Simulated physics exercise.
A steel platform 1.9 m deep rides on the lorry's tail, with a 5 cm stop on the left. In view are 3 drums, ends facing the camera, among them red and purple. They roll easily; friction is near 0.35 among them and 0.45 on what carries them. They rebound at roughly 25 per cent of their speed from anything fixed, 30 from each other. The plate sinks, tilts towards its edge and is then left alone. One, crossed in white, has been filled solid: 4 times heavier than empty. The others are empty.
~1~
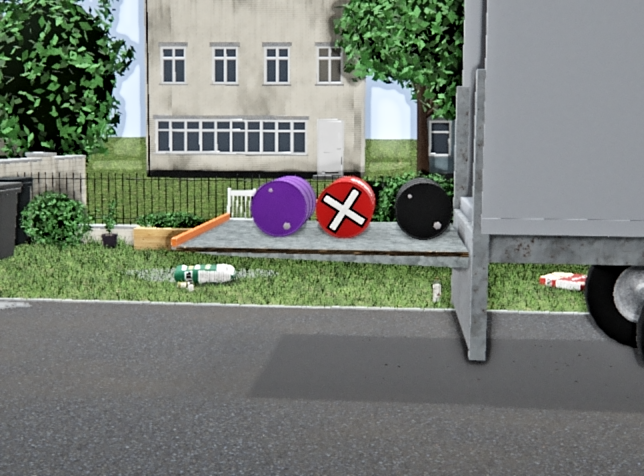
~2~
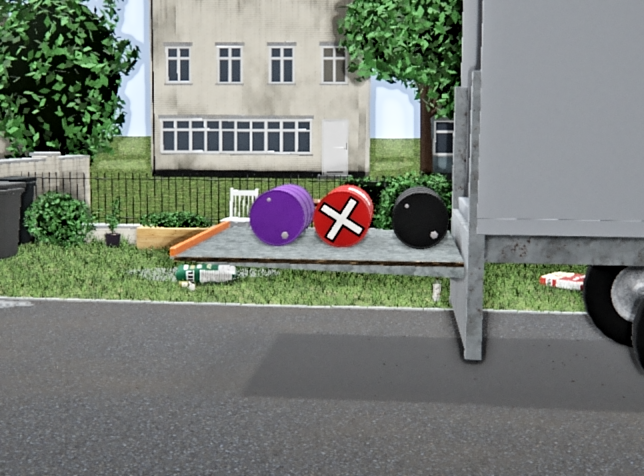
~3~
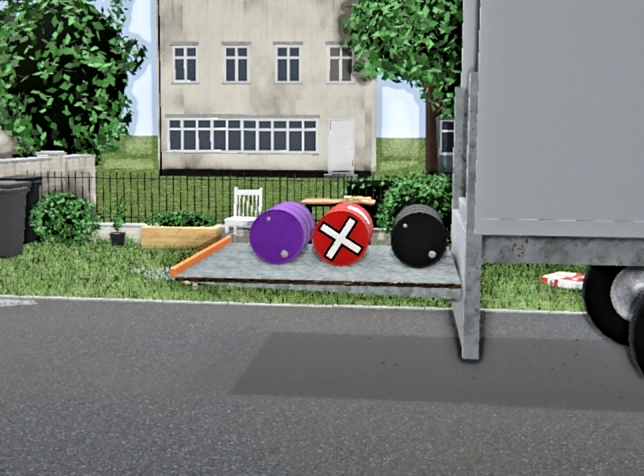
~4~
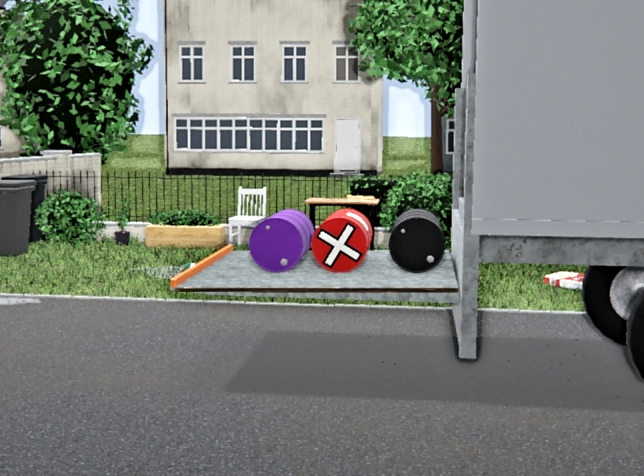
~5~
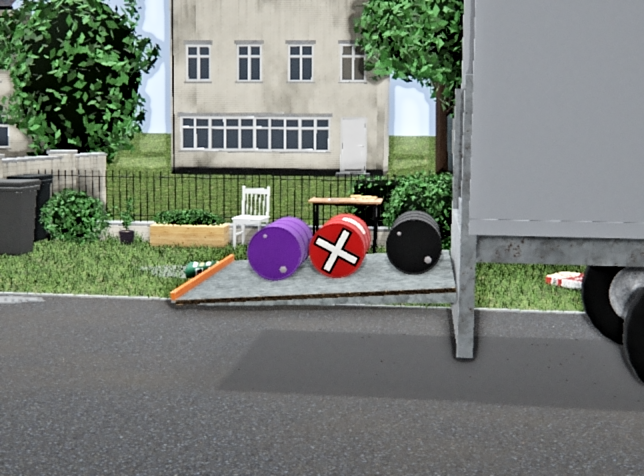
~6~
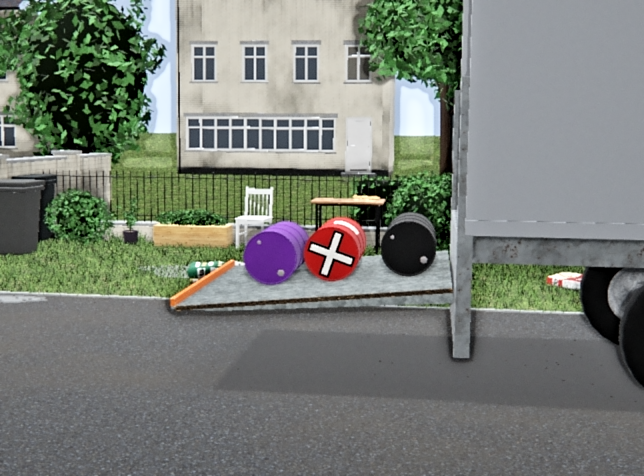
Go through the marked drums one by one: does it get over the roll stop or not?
The red drum is held back, the purple rolls off the plate.
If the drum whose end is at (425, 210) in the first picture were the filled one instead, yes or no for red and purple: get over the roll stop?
In that case red yes, purple yes.
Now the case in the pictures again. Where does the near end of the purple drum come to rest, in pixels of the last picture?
Around (64, 333).
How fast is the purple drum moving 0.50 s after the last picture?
Roughly 0.4 m/s.
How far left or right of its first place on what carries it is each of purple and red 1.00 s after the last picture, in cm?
Purple 40 left, red 45 left.
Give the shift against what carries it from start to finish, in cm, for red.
Red 90.
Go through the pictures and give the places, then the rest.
In the first picture, red (344, 210), purple (278, 209); plate level; stop at (174, 243); white cross at (344, 210).
In the second picture, red (342, 219), purple (276, 218); plate level.
In the third picture, red (341, 239), purple (276, 237); plate level.
In the fourth picture, red (339, 245), purple (275, 246); plate tilted 2°; stop at (173, 283).
In the fifth picture, red (337, 251), purple (274, 254); plate tilted 4°.
In the sixth picture, red (331, 254), purple (269, 258); plate tilted 6°; stop at (173, 302).
Another 0.50 s on from the last picture, red is on the plate, 85 cm from the stop, rolling left; purple is on the plate, 45 cm from the stop, rolling left; 0 gone from the plate.
Another 1.00 s on from the last picture, red is on the plate, 60 cm from the stop, rolling left; purple is on the plate, 20 cm from the stop, rolling left; 0 gone from the plate.
Another 1.60 s on from the last picture, red is on the plate, 30 cm from the stop, rolling left; purple is over the stop and falling; 1 gone from the plate.
In the end (3.90 s after the last picture), red is on the plate, 15 cm from the stop; purple is on the ground; 1 gone from the plate.
